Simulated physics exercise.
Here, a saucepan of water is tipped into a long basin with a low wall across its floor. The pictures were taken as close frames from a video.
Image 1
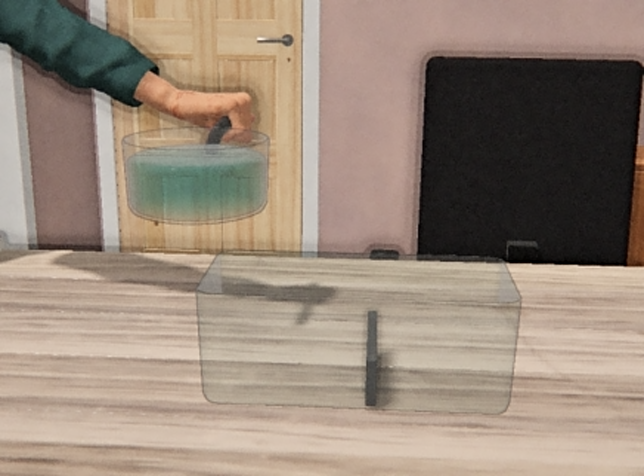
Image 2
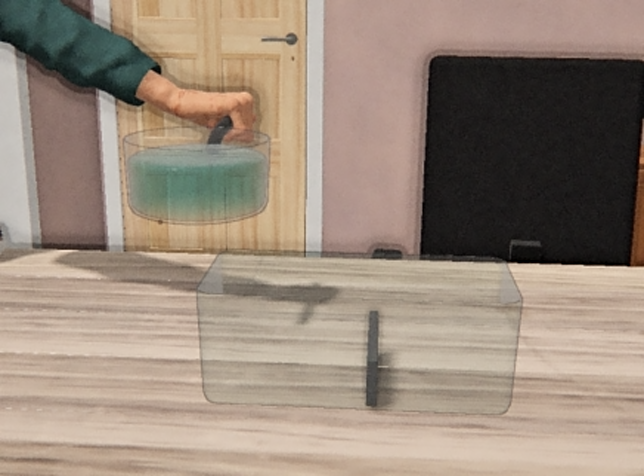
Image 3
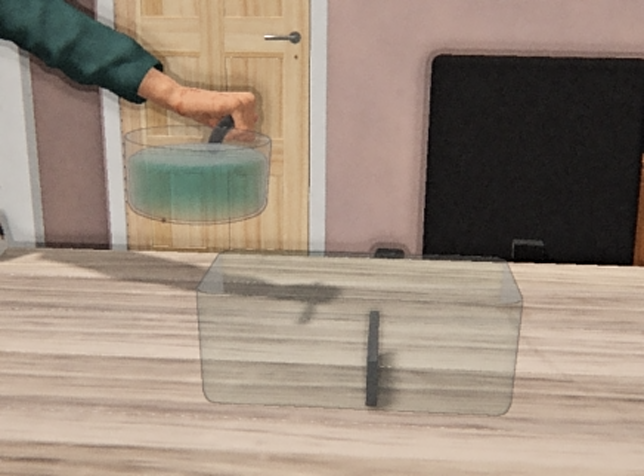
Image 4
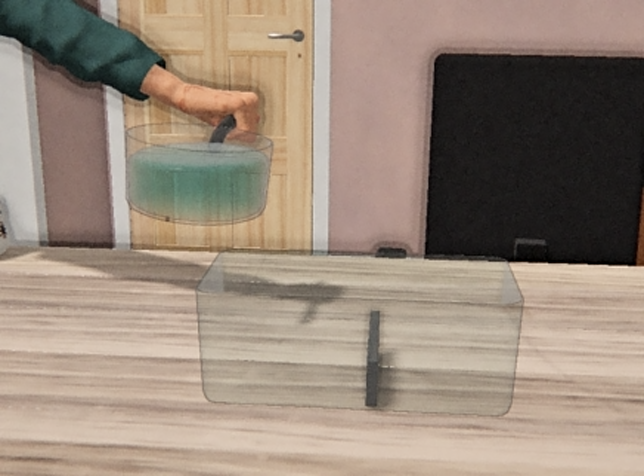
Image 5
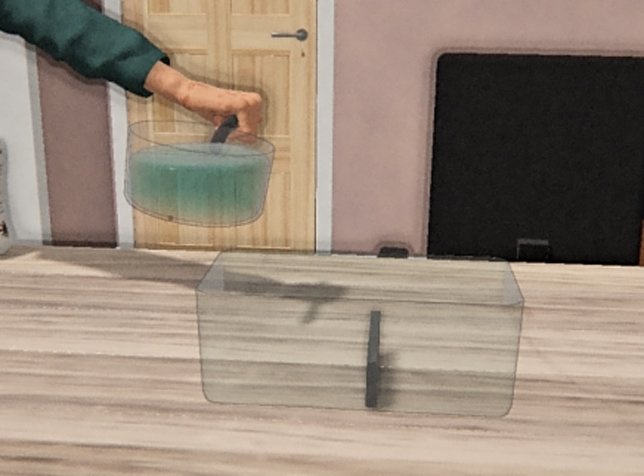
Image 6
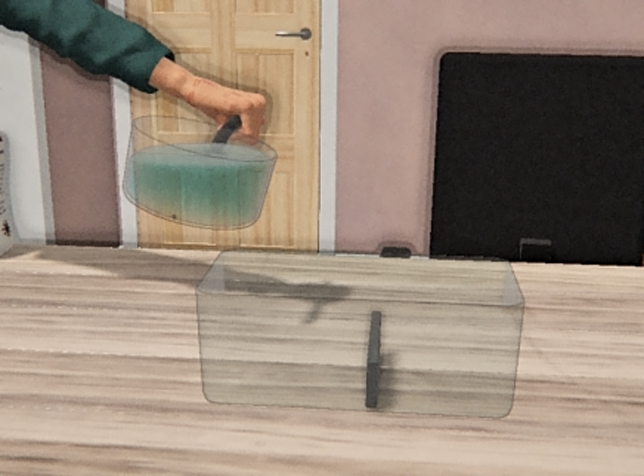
At the start, a hand in a green sleeve holds a clear round pan of teal water level above a table, up and to the left of an empty, see-through basin with a low dark wall inside. The hand then slowly tilts the pan slightly to the right, its right rim dipping.
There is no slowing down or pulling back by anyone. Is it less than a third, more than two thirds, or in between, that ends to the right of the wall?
Stops short of a third.
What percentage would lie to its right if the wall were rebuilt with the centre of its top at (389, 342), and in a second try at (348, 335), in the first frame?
That'd be about 10 percent for the first and about 15 percent for the other.
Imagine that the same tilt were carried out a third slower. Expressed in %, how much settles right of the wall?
Around 0 in a hundred.
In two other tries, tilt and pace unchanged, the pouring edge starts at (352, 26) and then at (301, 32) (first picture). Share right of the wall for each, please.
Close to 90 in a hundred, then close to 55 in a hundred.
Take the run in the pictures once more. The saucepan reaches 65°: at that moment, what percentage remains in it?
Still holding around 60 %, give or take.
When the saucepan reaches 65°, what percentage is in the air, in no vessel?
I'd reckon some 25 per cent.
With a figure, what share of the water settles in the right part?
Close to 5 in a hundred.
A moment on, the saucepan is tipped part way and 60 per cent is still to pour, 13 is left of the wall and 0 right of it.
Next, the saucepan is tipped on its side and 15 per cent is still to pour, 77 is left of the wall and 1 right of it.
Then the saucepan is tipped on its side and 3 per cent is still to pour, 93 is left of the wall and 3 right of it.
Later the saucepan is tipped on its side and 0 per cent is still to pour, 96 is left of the wall and 3 right of it.
At rest 97 per cent lies left of the wall, 3 right of it and 0 outside.
